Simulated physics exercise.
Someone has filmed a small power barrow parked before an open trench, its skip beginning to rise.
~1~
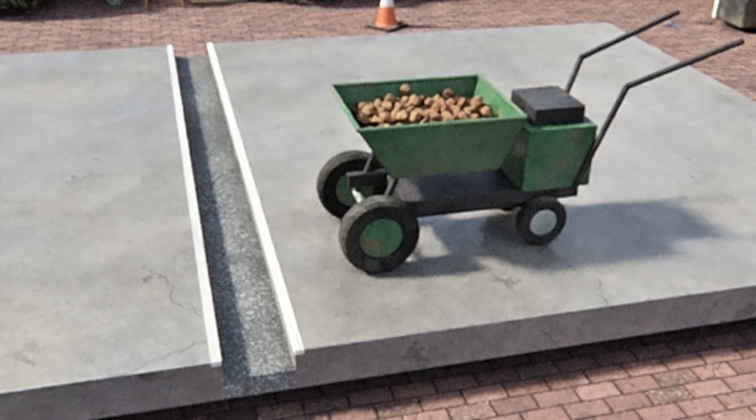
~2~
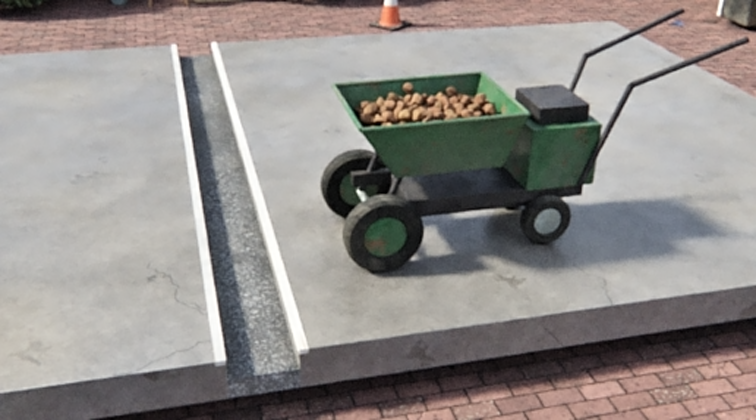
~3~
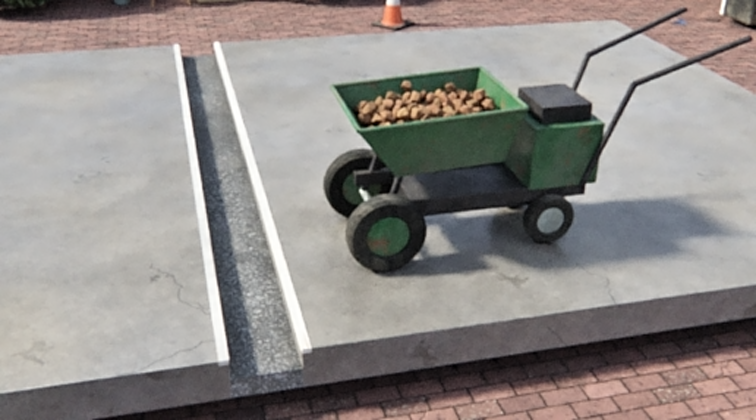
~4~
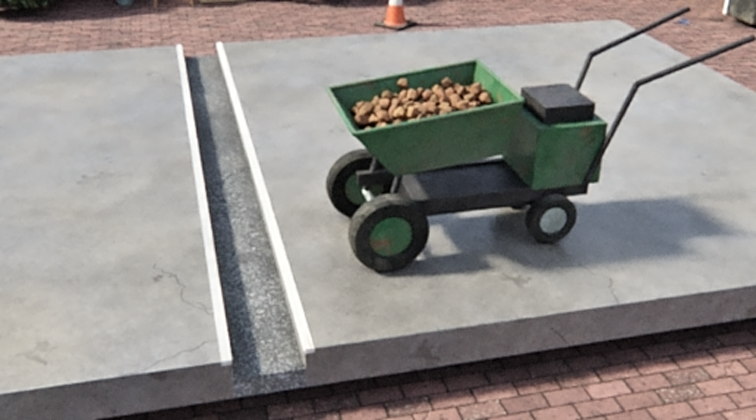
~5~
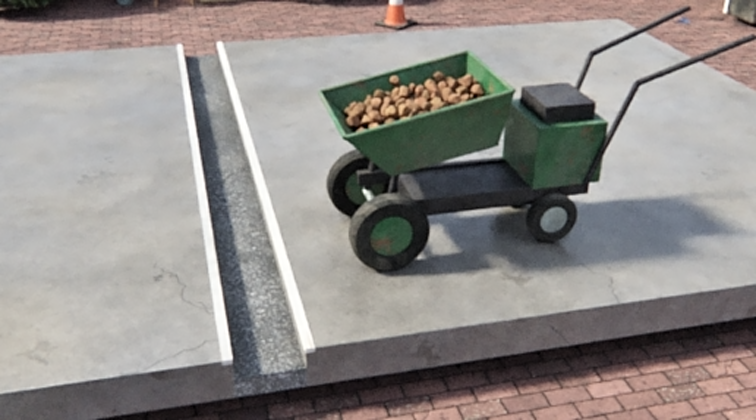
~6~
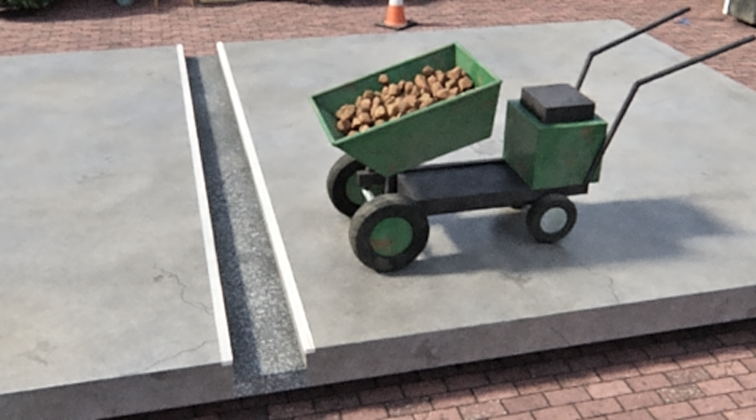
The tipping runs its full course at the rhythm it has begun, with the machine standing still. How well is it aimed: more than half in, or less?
It catches the larger part.
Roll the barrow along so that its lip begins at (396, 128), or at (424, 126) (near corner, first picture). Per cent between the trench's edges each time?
Roughly 80 per cent, and 60 per cent.
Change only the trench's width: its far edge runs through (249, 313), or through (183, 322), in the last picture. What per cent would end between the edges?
First some 30, then 100 per cent.
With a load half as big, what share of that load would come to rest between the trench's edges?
Near 80 %.
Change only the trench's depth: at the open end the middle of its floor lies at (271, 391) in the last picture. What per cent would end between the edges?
Near 80 %.
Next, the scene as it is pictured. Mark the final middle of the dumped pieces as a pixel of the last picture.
Near (230, 257).
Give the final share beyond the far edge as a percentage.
Near 35 %.
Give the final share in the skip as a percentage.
Close to 0 per cent.
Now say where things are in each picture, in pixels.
In the first picture, lip of the skip at (359, 131), level; top of the load at (420, 114), clay clods; first edge of the trench at (287, 308); far edge at (210, 318), the trench over half as wide as the skip, and shallow for its width.
In the second picture, lip of the skip at (361, 131), level; top of the load at (423, 113).
In the third picture, lip of the skip at (359, 132), tipped barely; top of the load at (431, 111).
In the fourth picture, lip of the skip at (354, 135), tipped a little; top of the load at (444, 101).
In the fifth picture, lip of the skip at (345, 138), tipped a little; top of the load at (449, 98).
In the sixth picture, lip of the skip at (334, 145), tipped clearly; top of the load at (439, 93); first edge of the trench at (298, 307); far edge at (220, 317).
Soon, skip tipped steeply; all in the skip.
A while on, skip tipped right over; most in the skip; about a quarter in or heaped over the trench; a stray few beyond it; a small part falling.
Towards the end, skip tipped right over; a small part in the skip; about two thirds in or heaped over the trench; about a third beyond it.
Finally, skip tipped right over; about two thirds in or heaped over the trench; about a third beyond it.
